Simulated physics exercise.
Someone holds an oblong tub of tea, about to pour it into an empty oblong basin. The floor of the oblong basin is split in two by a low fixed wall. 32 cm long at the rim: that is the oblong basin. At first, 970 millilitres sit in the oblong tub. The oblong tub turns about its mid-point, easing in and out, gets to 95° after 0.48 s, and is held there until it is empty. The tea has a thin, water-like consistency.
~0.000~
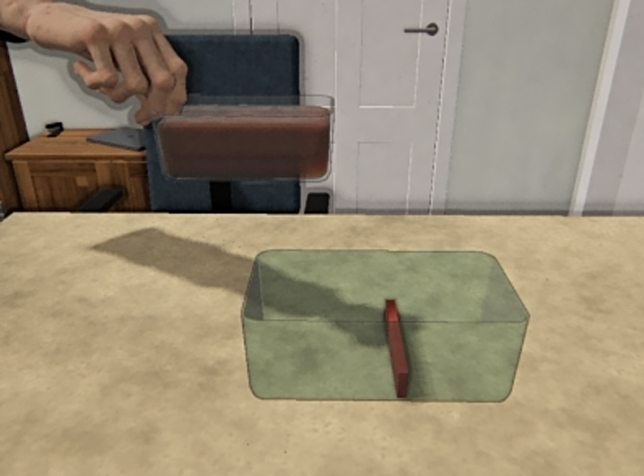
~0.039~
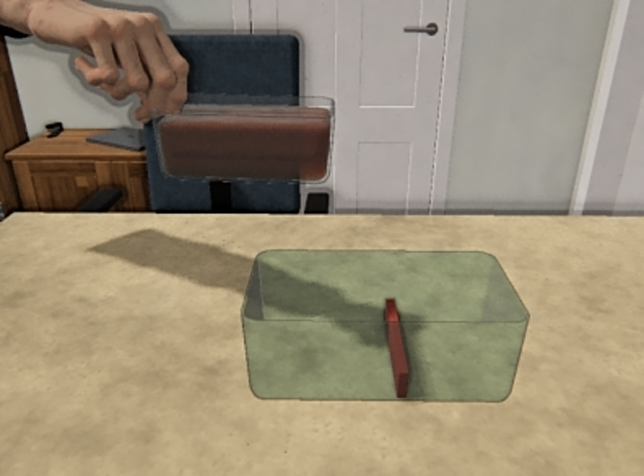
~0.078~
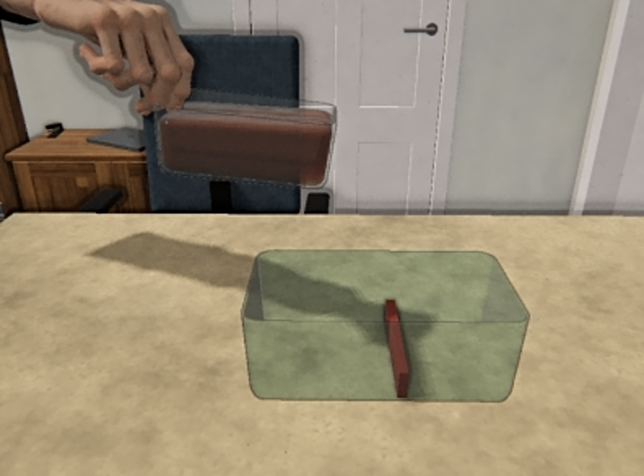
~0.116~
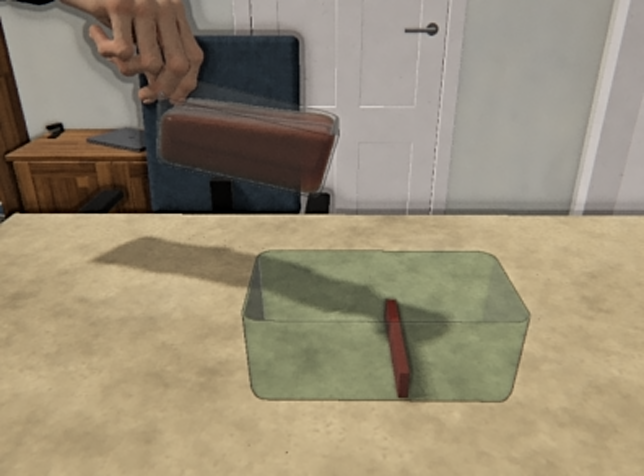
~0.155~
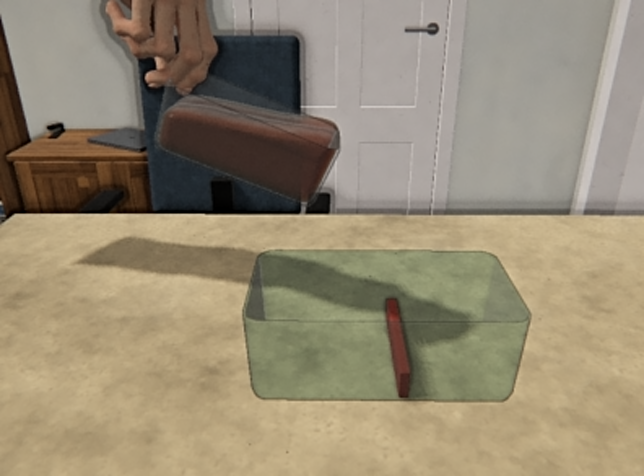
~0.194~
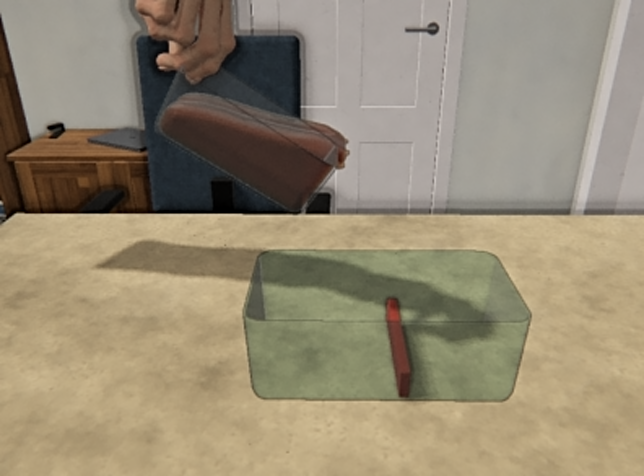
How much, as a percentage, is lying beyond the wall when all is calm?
Around 25 per cent lies beyond the wall.
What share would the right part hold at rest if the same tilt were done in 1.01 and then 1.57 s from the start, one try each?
I'd say 50 percent on the first go, 55 percent on the next.
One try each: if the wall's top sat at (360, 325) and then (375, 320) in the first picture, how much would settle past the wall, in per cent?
Respectively close to 70 and 50 %.
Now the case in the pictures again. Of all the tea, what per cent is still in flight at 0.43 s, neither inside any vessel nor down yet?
At that moment, about 58 percent.
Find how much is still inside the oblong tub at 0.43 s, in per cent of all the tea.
Portion remaining: Approx. 16 per cent.
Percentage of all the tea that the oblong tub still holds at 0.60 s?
Roughly 4 per cent.
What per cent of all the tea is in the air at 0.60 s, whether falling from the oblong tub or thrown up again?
6 in a hundred, give or take.
By 0.43 s the tilt is 92° and 17 per cent is still to pour, 21 is left of the wall and 5 right of it.
By 0.60 s the tilt is 95° and 4 per cent is still to pour, 64 is left of the wall and 23 right of it.
By 0.78 s the tilt is 95° and 1 per cent is still to pour, 59 is left of the wall and 22 right of it.
By 0.98 s the tilt is 95° and 0 per cent is still to pour, 66 is left of the wall and 25 right of it.
At rest 67 per cent lies left of the wall, 25 right of it and 8 outside.
